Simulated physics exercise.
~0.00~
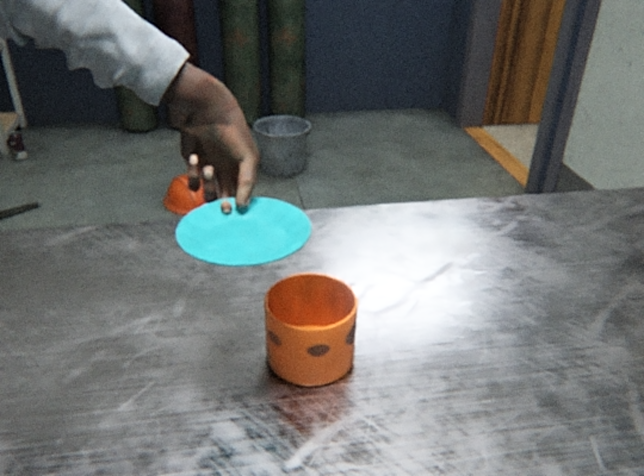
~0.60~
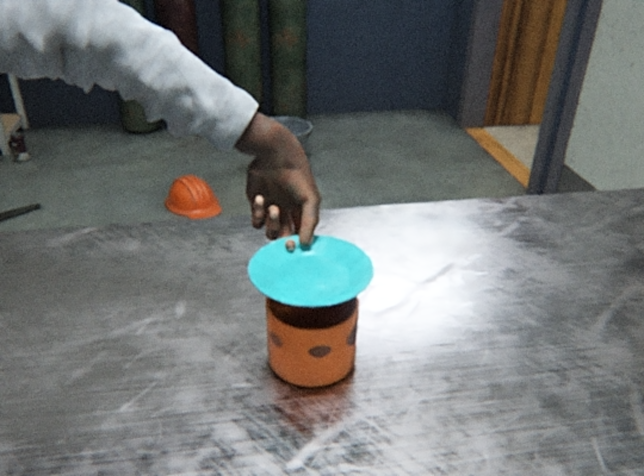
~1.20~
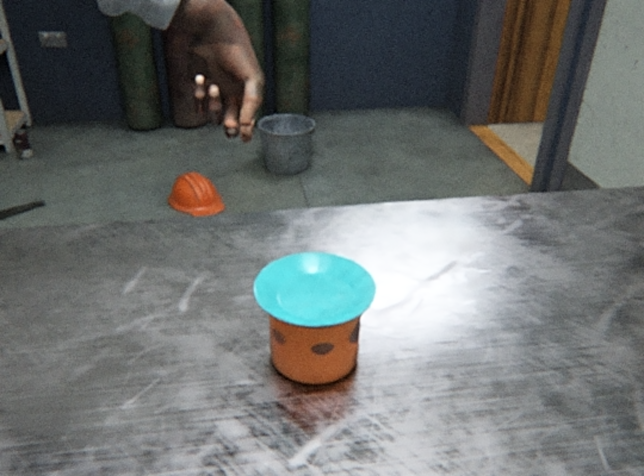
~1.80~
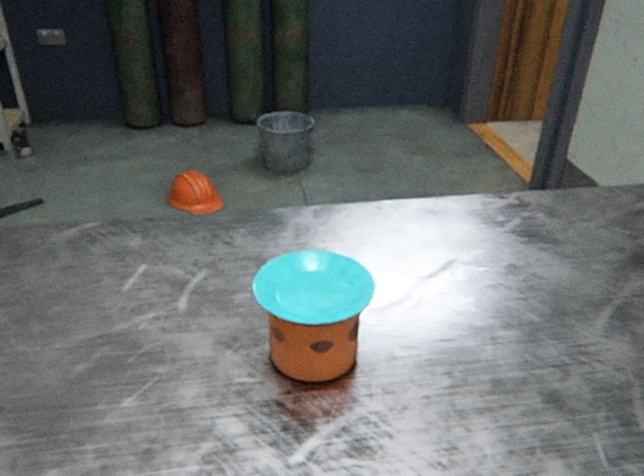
On a scuffed metal table, a hand lowering a turquoise saucer onto an open orange cup, releasing it and withdrawing, leaving it covered.
